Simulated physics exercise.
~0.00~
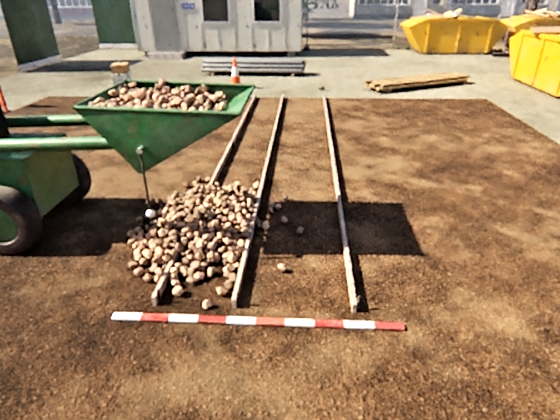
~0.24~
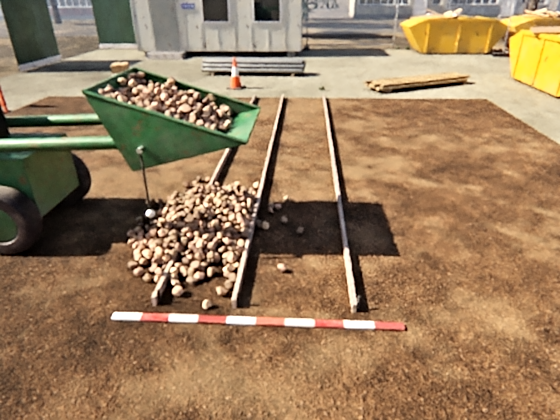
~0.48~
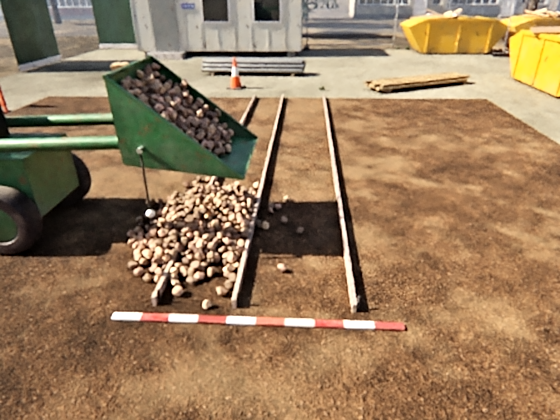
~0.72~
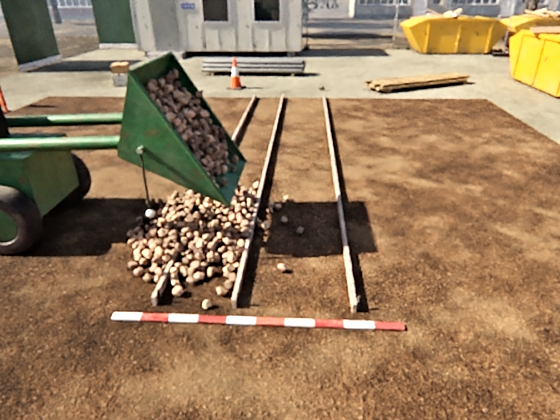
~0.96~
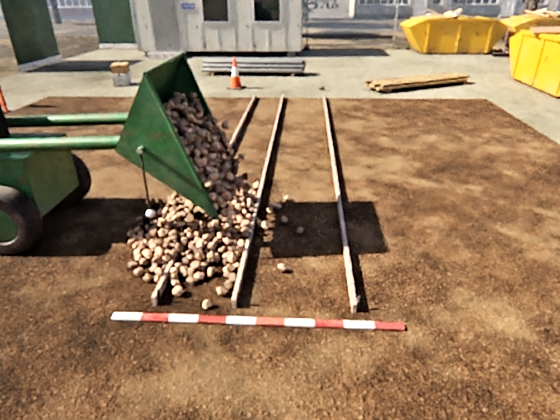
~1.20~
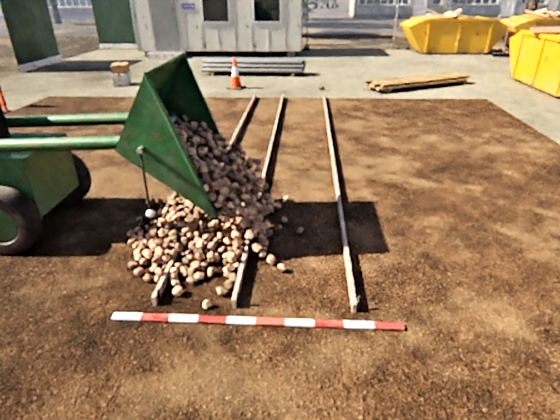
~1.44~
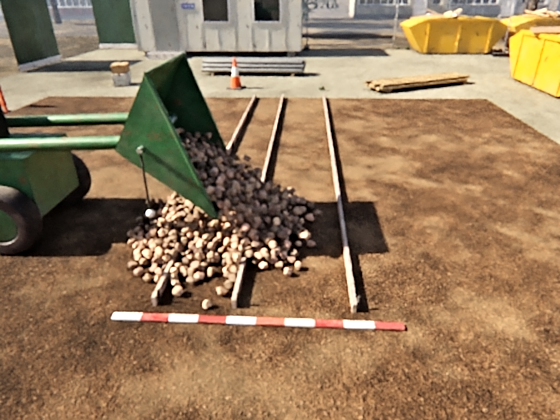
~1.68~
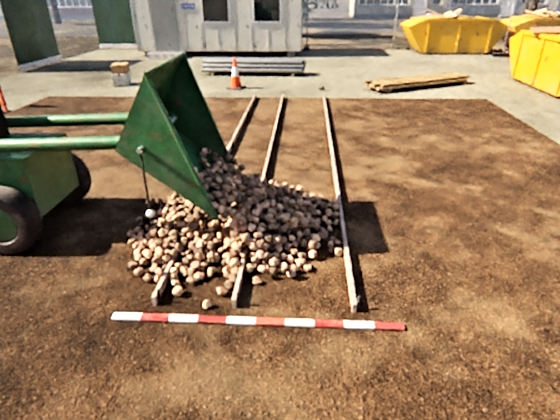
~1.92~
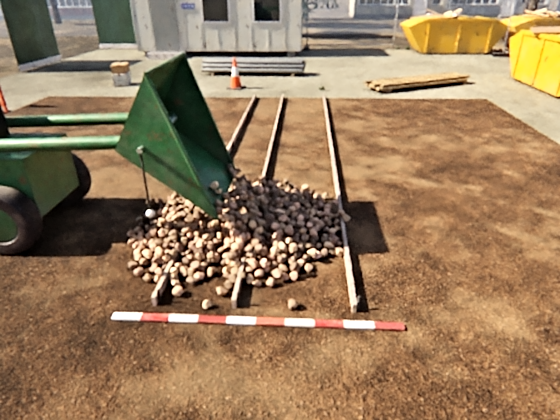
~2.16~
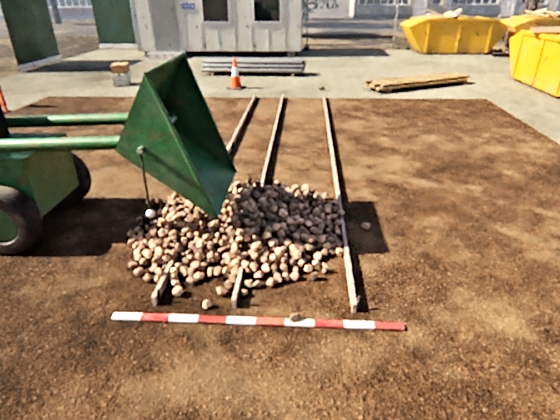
A green loader bucket full of brown stones tipped steeply down to the right, and the stones slid out over the pile already lying on the dirt, spreading across the middle board to the right-hand one until the bucket was empty.
